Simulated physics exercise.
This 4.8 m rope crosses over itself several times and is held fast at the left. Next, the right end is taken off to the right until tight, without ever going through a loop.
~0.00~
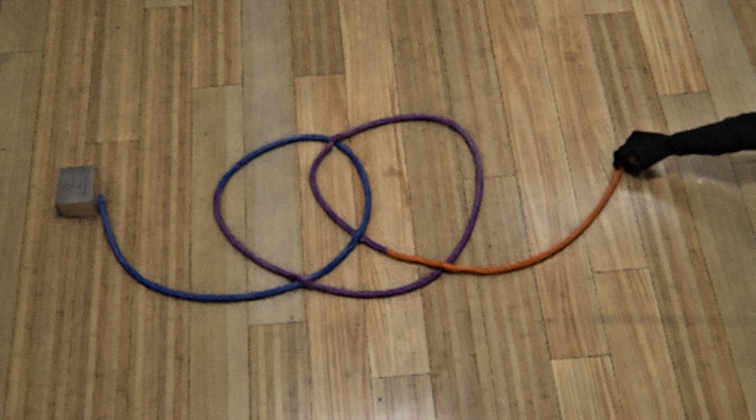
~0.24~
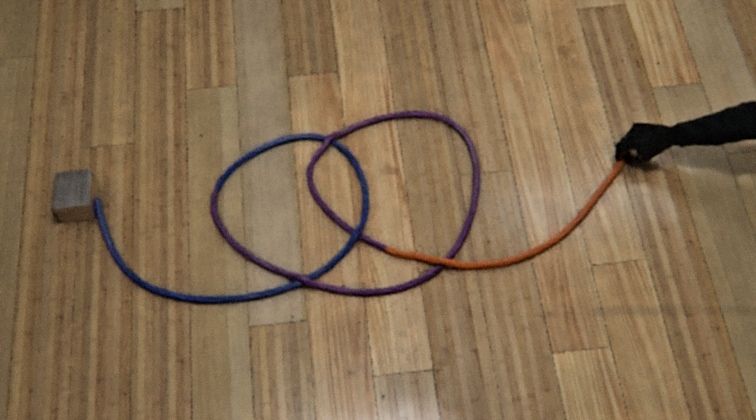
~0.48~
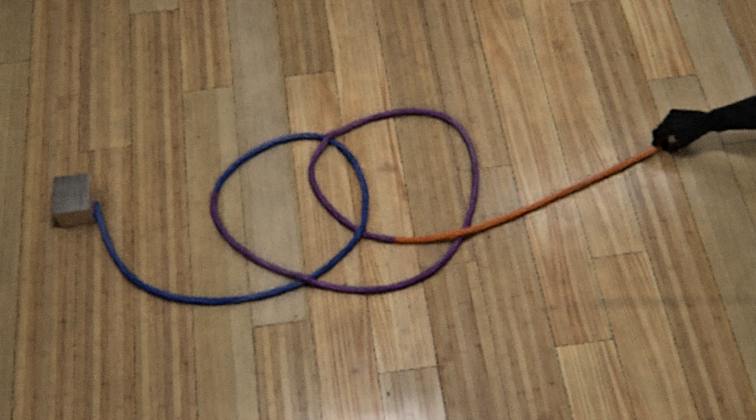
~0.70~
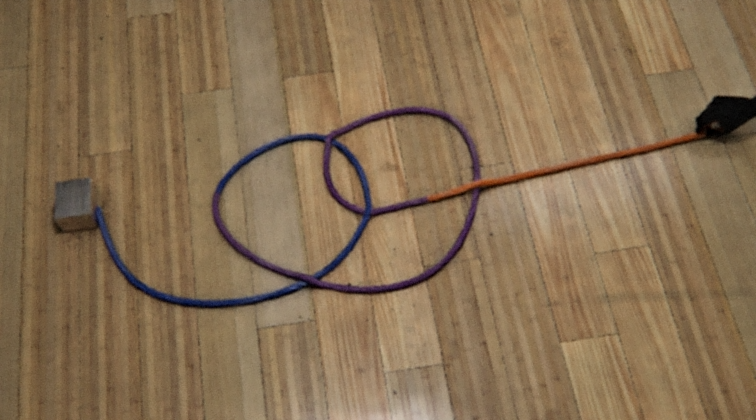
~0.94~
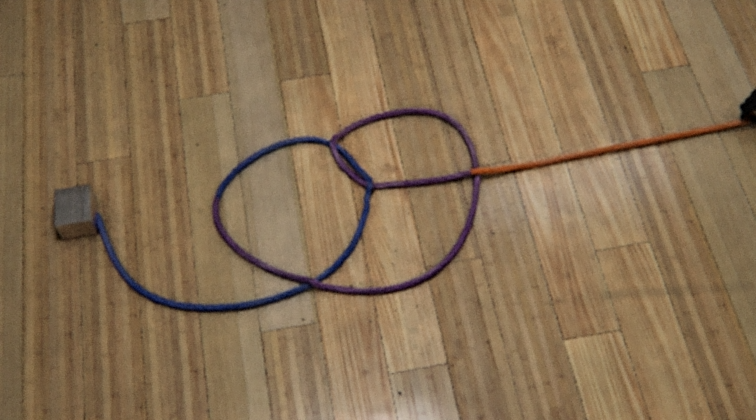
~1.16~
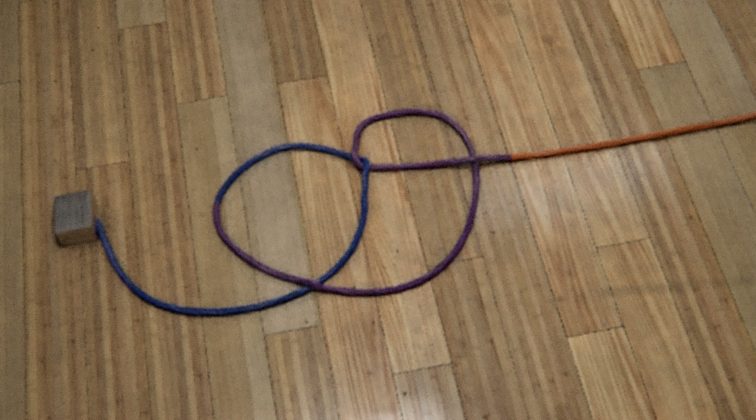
On a wooden floor, a black-gloved hand pulled the orange end of a looped blue and purple rope rightward out of view, straightening that end and shrinking one loop while the block stayed at left.
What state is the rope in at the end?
The rope is tied in a knot.
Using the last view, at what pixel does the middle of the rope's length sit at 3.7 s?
Midpoint estimate: Approx. (553, 170) px.
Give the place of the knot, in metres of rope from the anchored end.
About 1.8 m from the fixed end.
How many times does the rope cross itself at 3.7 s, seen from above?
The total stands at 5.
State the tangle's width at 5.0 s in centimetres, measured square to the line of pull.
At that time the loops are roughly 8 cm wide.
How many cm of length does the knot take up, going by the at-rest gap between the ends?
Measured value: Around 35 cm.
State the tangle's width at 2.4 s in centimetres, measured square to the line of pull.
38 cm, roughly.
At 2.4 s, the ends are 2.8 m apart, loops still 37 cm across.
At 3.7 s, the ends are 3.6 m apart, loops still 10 cm across.
At 5.0 s, the ends are 4.3 m apart, loops still 9 cm across.
At 6.3 s, the ends are 4.5 m apart, with a tight lump 1.9 m from the fixed end.
At 6.6 s, the ends are 4.5 m apart, with a tight lump 1.8 m from the fixed end.
